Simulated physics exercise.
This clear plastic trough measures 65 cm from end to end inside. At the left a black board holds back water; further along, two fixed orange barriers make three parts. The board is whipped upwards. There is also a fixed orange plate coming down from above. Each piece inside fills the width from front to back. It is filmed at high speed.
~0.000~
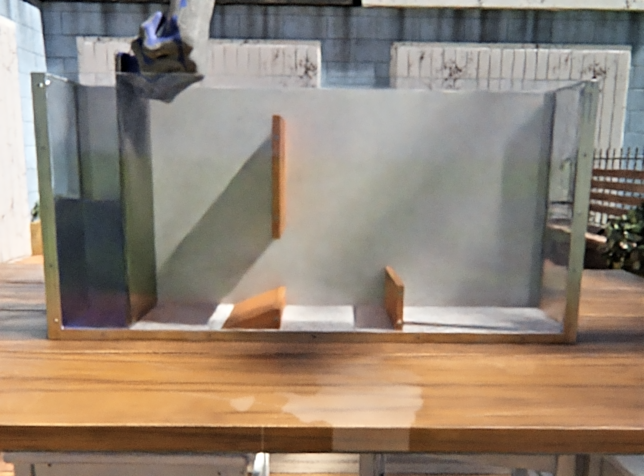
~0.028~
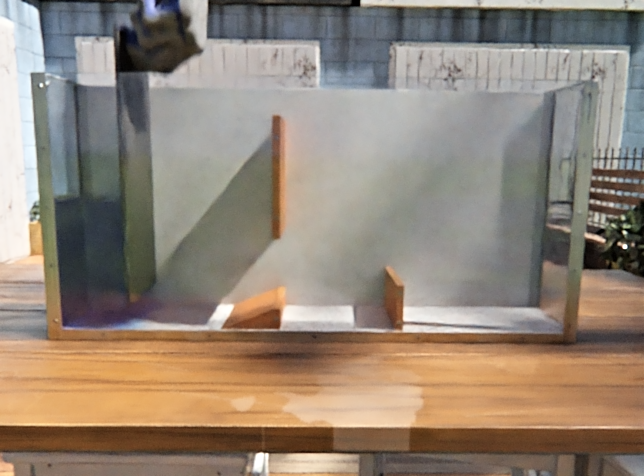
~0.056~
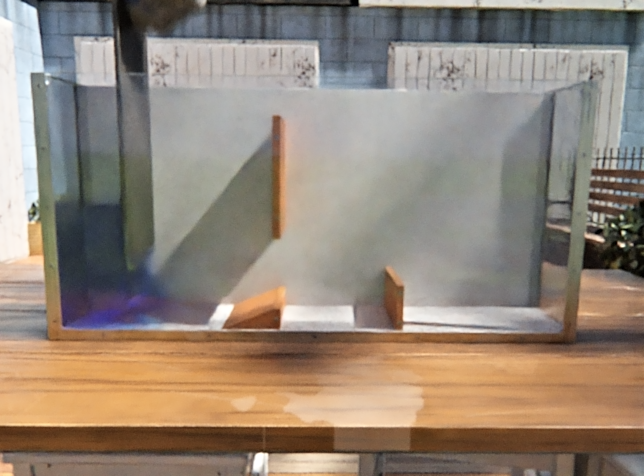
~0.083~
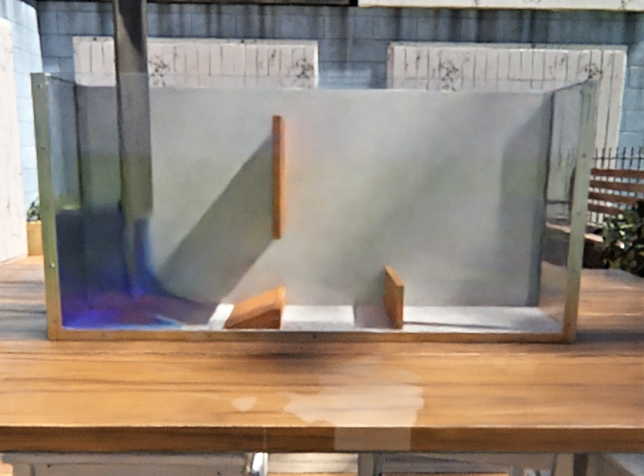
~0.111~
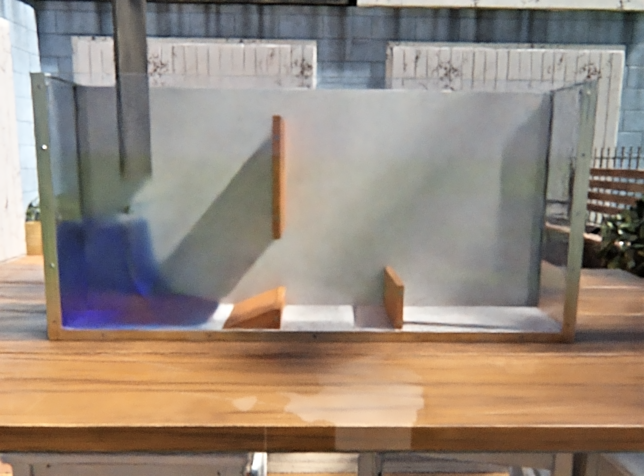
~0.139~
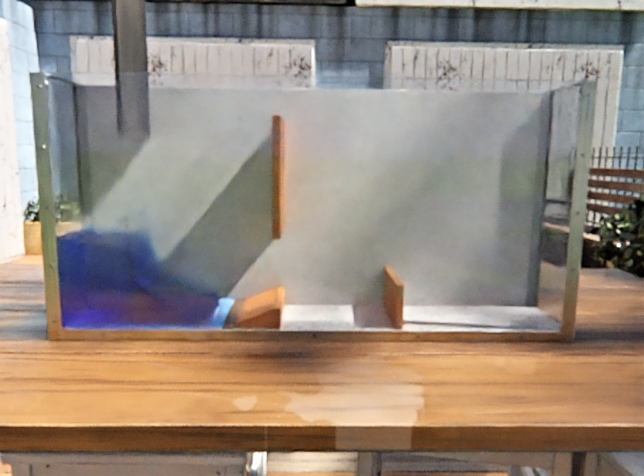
On a wooden table outdoors, before a pale block wall with white panels, a clear-fronted tank is seen level from the front. Blue water stands behind a dark board at the left, with an orange-brown ramped block, a thin upright barrier and a hanging strip beyond. Something dark pulls the board upwards, and the water slumps and spreads rightwards along the floor to the ramp, while the camera stays still.
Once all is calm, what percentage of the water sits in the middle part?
Roughly 36 per cent ends in the middle part.
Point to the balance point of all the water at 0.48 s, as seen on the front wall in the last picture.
At about (276, 310).
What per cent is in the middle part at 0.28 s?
Near 22 in a hundred.
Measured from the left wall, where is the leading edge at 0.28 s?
Roughly 40 cm out.
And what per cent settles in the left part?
Some 52 per cent.
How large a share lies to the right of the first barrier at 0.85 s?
About 58 per cent.
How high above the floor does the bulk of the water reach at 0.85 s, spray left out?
Roughly 4.0 cm up.
After 0.28 s 23 per cent is beyond the first barrier and 0 beyond the second.
After 0.48 s 50 per cent is beyond the first barrier and 9 beyond the second.
After 0.85 s 58 per cent is beyond the first barrier and 12 beyond the second.
In the end the left part holds 52, the middle 35 and the right 12 per cent.
